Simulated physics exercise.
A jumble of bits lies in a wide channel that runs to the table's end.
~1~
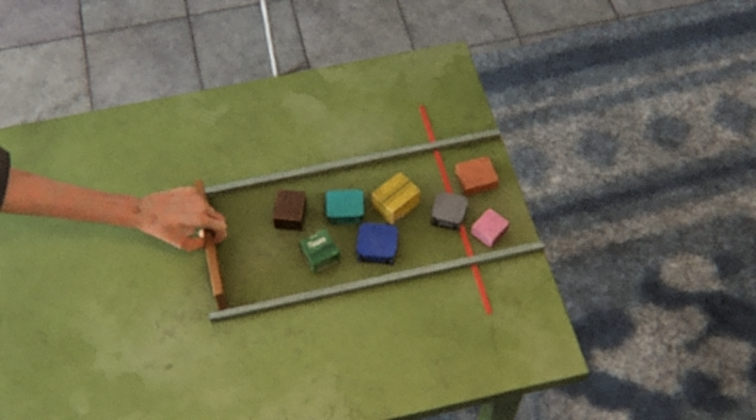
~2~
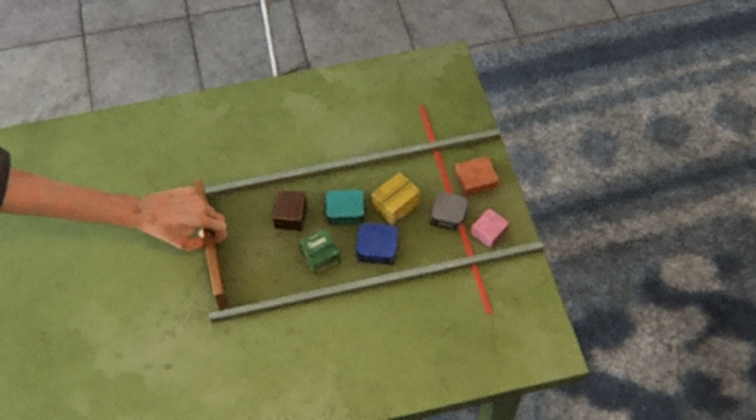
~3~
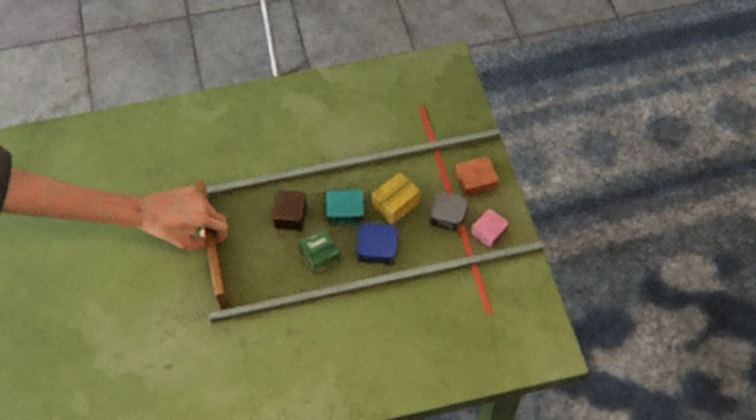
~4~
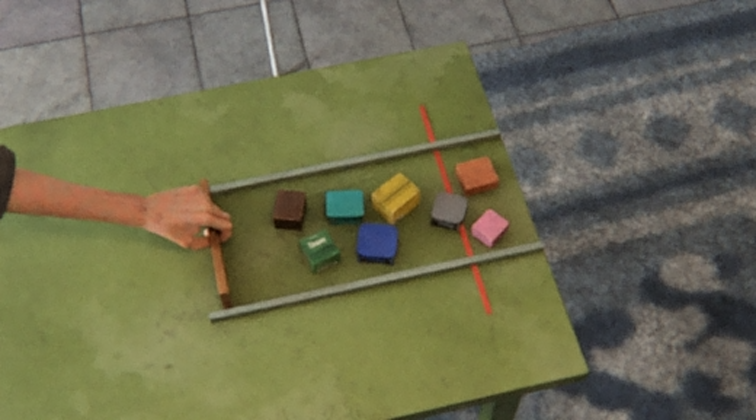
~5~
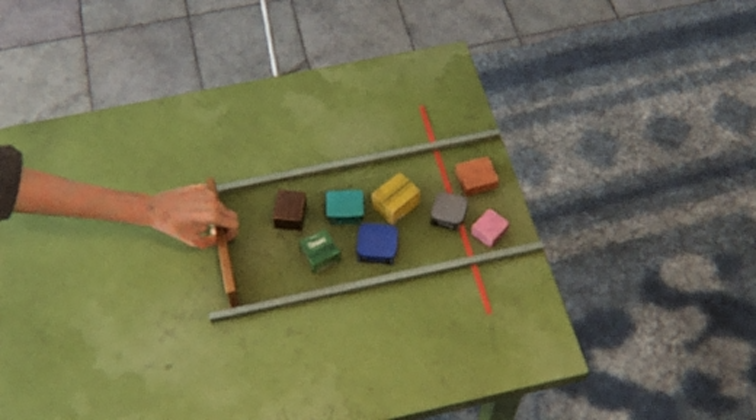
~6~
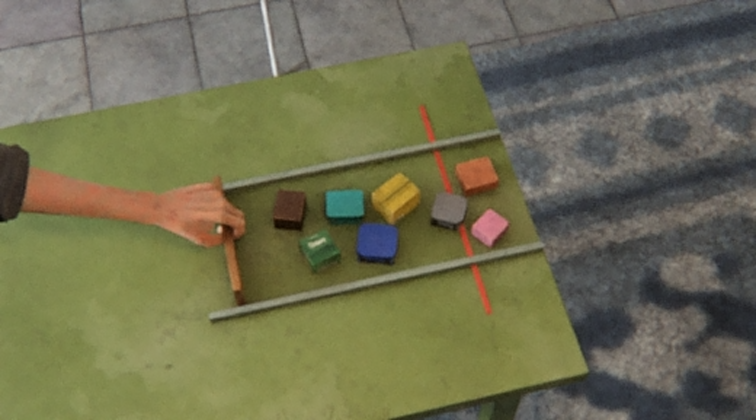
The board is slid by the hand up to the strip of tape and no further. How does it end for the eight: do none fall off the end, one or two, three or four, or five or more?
So the count of drops is three to four.
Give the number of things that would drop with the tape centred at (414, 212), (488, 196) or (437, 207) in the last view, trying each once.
Tallies in the order asked: 1, 6, 1.
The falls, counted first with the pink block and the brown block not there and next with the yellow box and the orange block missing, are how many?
Result, first then second: 2, 2.
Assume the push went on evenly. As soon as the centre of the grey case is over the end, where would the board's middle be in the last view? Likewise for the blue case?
The middle is at (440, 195) when it's the grey case, and at (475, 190) when it's the blue case.
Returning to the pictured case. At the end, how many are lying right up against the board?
2 end up touching it.
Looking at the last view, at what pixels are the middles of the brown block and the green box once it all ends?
Brown block: (459, 173); green box: (476, 220).
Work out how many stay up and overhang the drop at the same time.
I'd put it at 0.
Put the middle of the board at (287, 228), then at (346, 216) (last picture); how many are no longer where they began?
In order, the tallies are 1 and 6.
Soon after, none off yet; orange block at rest near (477, 176); pink block at rest near (490, 228); grey case at rest near (449, 212).
In the end, the number that fall off is three or four; gone, yellow box, grey case, pink block and orange block.
